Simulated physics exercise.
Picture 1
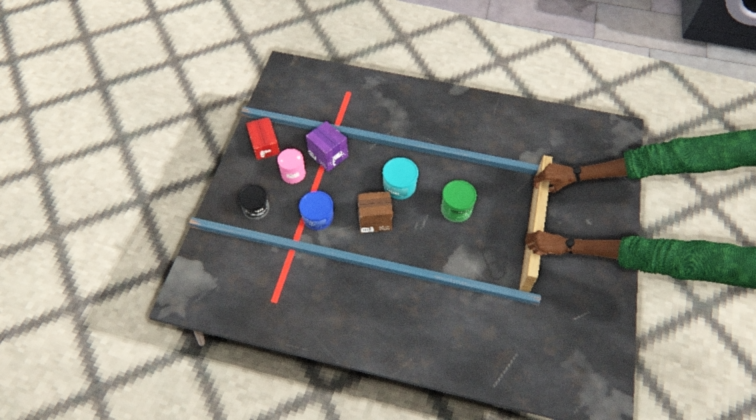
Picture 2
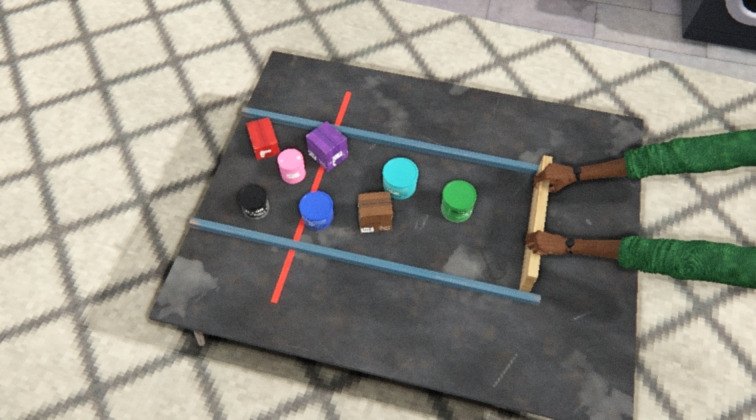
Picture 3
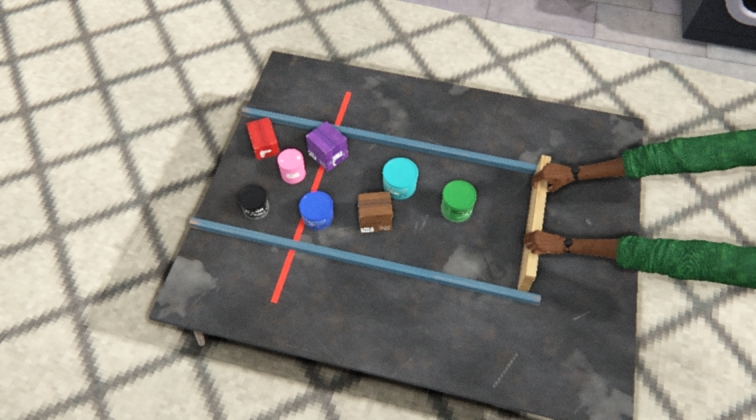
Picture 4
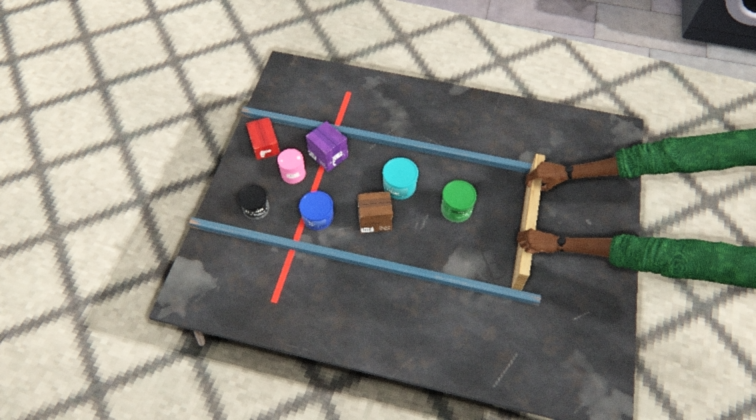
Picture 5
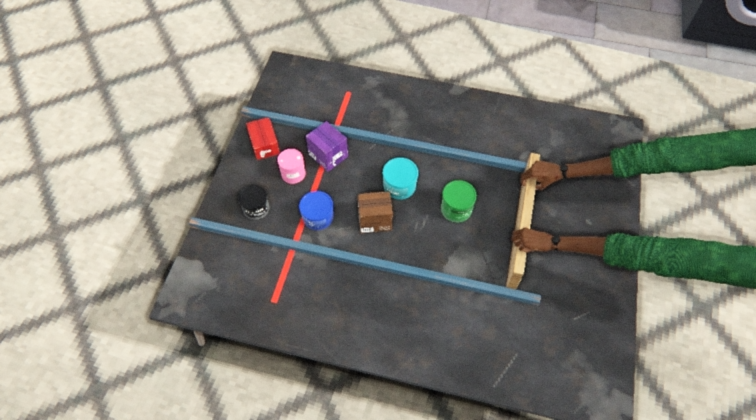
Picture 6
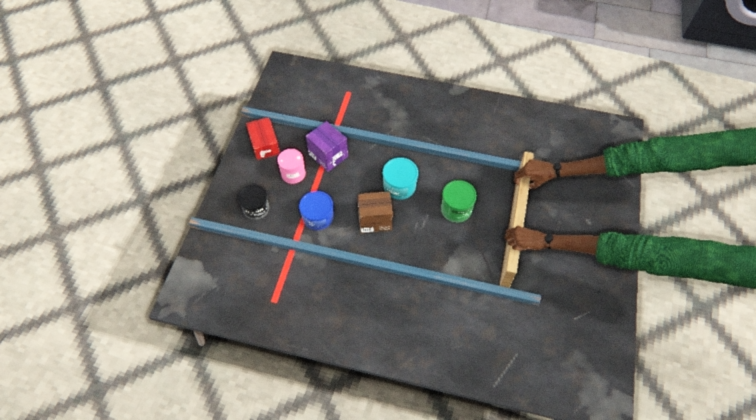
We see eight small boxes and tubs standing still between two blue battens on a dark platform crossed by red tape, while two green-sleeved arms slide a wooden plank a short way left, without touching any of them.
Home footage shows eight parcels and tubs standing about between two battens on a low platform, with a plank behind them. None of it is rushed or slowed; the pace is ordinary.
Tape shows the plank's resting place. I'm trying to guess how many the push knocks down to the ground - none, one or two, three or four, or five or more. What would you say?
No fall happens.
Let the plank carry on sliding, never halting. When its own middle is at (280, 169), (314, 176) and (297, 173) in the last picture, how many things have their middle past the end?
2; 0; 0.
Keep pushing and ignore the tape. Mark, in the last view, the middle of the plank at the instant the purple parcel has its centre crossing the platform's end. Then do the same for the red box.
First it's close to (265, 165), next close to (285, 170).
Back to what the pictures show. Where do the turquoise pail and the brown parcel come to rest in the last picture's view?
You'll find the turquoise pail at roughly (310, 146) and the brown parcel at roughly (293, 193).
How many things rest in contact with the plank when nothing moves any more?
The count comes out at 3.
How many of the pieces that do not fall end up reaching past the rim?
0 is the number.
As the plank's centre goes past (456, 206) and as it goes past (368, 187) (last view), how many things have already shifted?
At that stage 1; at the next, 5.
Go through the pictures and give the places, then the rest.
Red box (263, 138); black pail (254, 202); pink canister (292, 166); plank (536, 223); tape (315, 186), in the first frame.
Black pail (254, 202); green pail (458, 202), in the second frame.
Pink canister (292, 166); purple parcel (327, 147), in the third frame.
Red box (263, 138); blue pail (317, 211), in the fourth frame.
Black pail (254, 202); brown parcel (375, 213), in the fifth frame.
Red box (263, 138); black pail (254, 202); pink canister (292, 166); plank (517, 219); tape (315, 186), in the sixth frame.
Soon after, none off yet; red box at rest near (263, 138); black pail at rest near (254, 202); pink canister at rest near (292, 166).
At rest, the number that fall off is zero.
